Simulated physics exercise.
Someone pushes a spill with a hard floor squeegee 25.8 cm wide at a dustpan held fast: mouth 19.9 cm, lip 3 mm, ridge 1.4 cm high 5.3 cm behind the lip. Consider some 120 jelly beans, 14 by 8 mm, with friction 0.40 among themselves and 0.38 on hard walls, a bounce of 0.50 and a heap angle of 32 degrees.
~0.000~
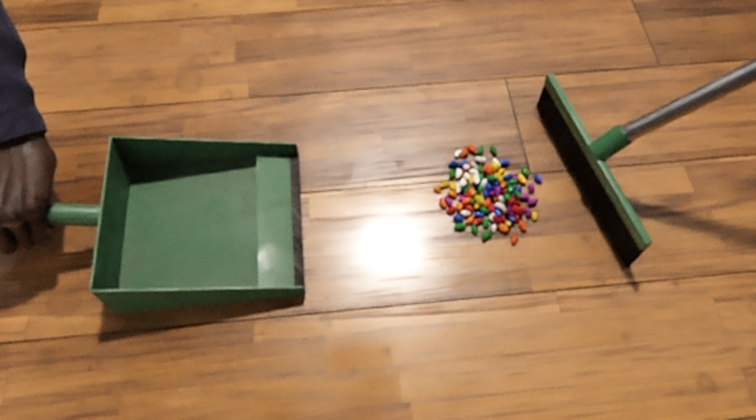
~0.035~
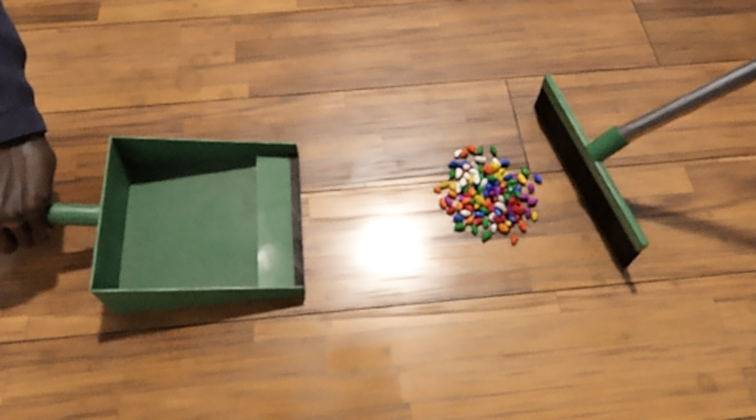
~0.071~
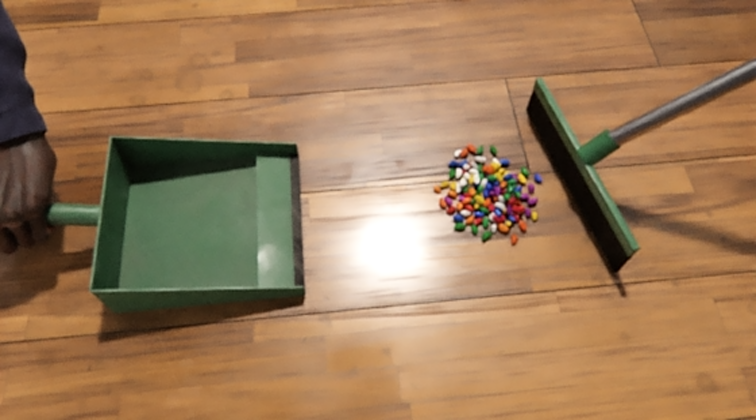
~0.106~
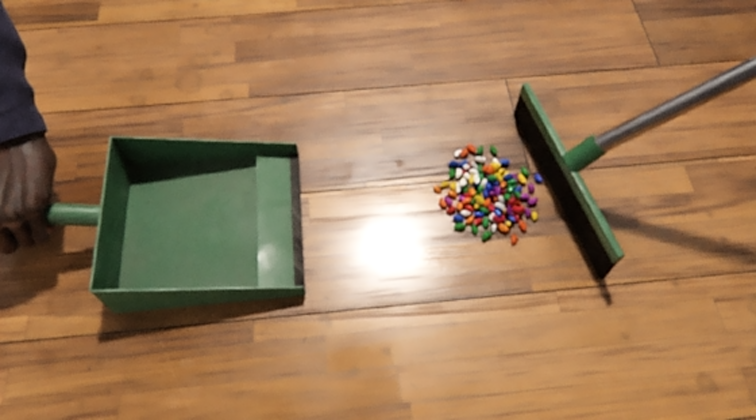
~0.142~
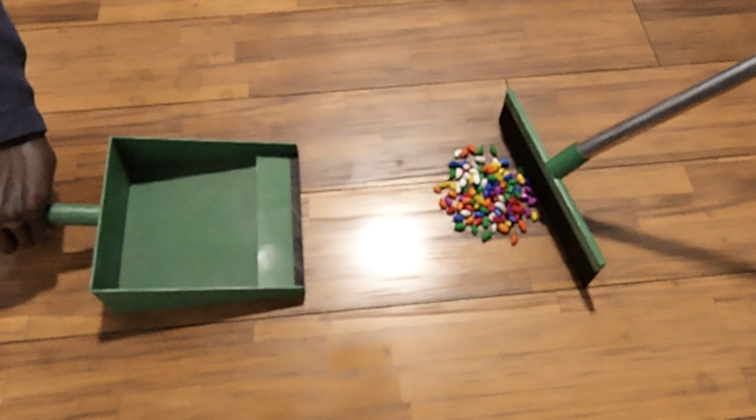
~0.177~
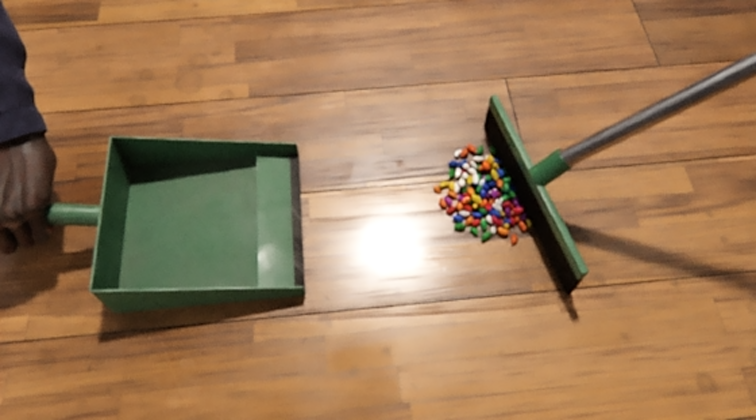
On a wooden floor, a green squeegee slides left and bunches colourful jelly beans together.
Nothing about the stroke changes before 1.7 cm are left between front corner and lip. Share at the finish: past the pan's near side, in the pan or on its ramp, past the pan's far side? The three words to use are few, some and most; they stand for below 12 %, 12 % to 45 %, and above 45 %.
Past the pan's near side: Some, in the pan or on its ramp: Some, past the pan's far side: Few.
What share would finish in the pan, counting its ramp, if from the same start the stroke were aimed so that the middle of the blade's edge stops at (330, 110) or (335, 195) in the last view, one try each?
Roughly 0 per cent for the first try and 10 per cent for the second.
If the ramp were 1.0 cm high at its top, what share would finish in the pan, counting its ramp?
About 20 %.
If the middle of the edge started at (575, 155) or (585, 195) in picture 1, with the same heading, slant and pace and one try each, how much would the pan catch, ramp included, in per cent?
I'd put it near 15 per cent for the first and near 20 per cent for the second.
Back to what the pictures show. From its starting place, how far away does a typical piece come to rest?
It works out to roughly 24 cm.
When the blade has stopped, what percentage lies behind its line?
Roughly 5 in a hundred.
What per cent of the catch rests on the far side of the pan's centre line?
About 30 %.
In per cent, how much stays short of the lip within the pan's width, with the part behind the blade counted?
Roughly 55 in a hundred.
Then, at 0.37 s, middle of the blade 16 cm from the lip; 0 % over the lip, far side 0 %, near side 5 %.
After 0.50 s, middle of the blade 8 cm from the lip; 0 % over the lip, far side 0 %, near side 20 %.
Then, at 0.76 s, middle of the blade 4 cm from the lip; 15 % over the lip, far side 0 %, near side 30 %.
In the end, at 3.0 s, near side 30 %, pan 15 %, far side 0 %, in front of the lip or behind the blade 55 %.
